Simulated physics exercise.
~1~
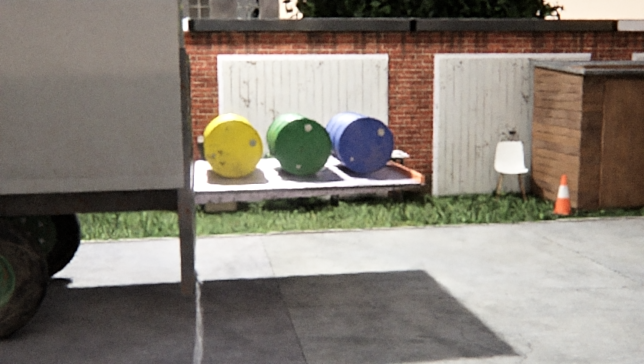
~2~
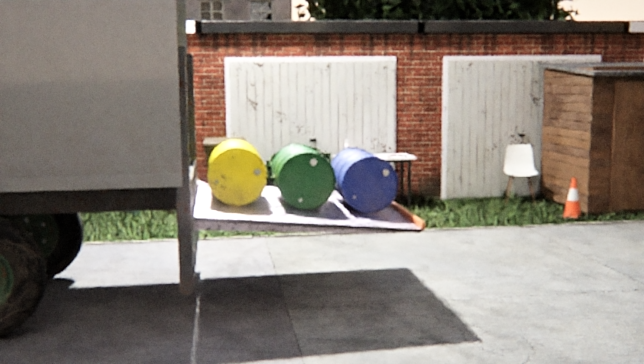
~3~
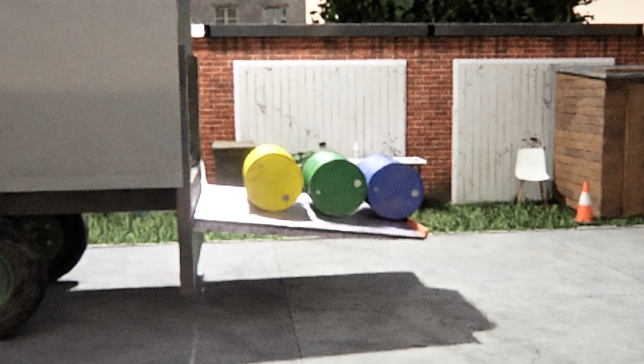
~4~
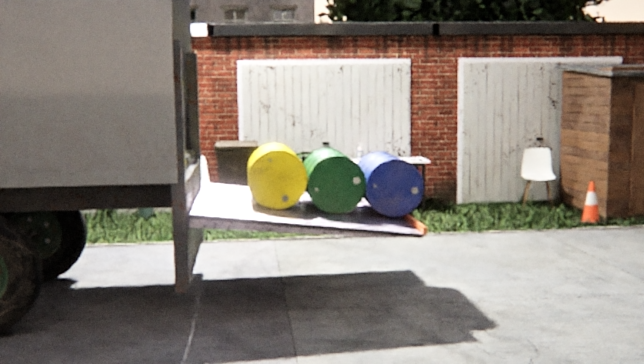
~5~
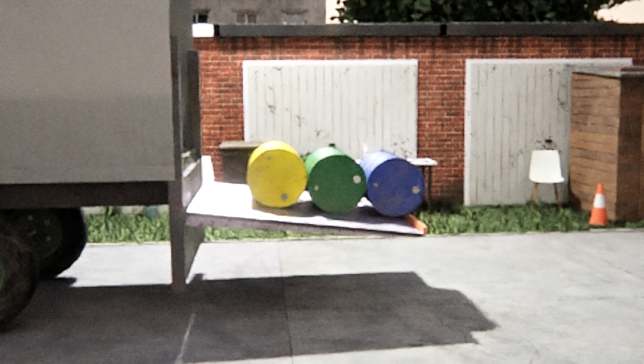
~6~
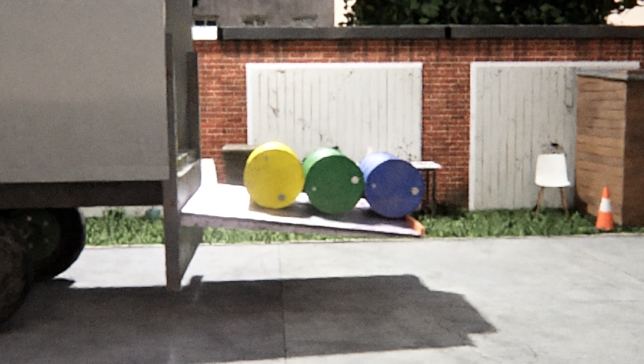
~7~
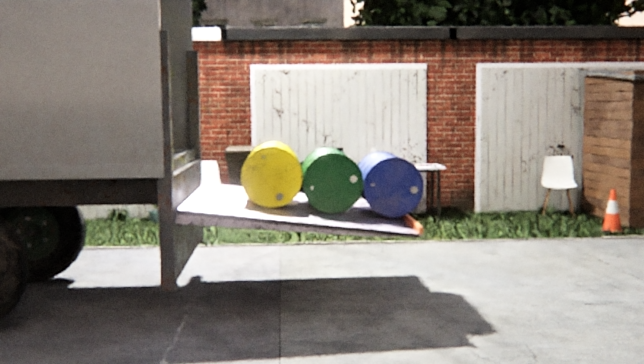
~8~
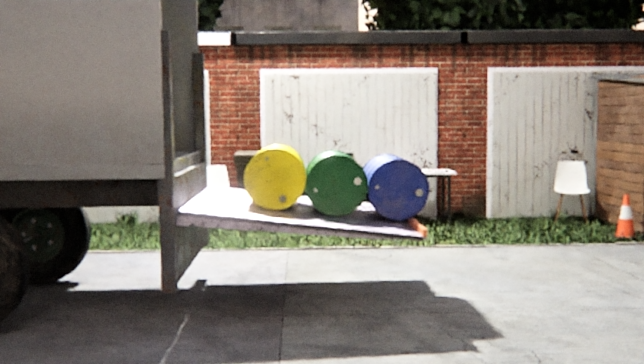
The back of a grey delivery lorry fills the left side, seen side-on in a paved yard, with a brick wall, pale doors, a white chair and an orange cone behind. Yellow, green and blue drums lie in a row from left to right on its lift plate, ends facing the viewer. The plate sinks and tilts down towards its right-hand edge. The drums roll a short way right and bunch together near the upright stop at the edge. None goes over, and all three rest on the sloping plate while the view drifts slightly sideways.
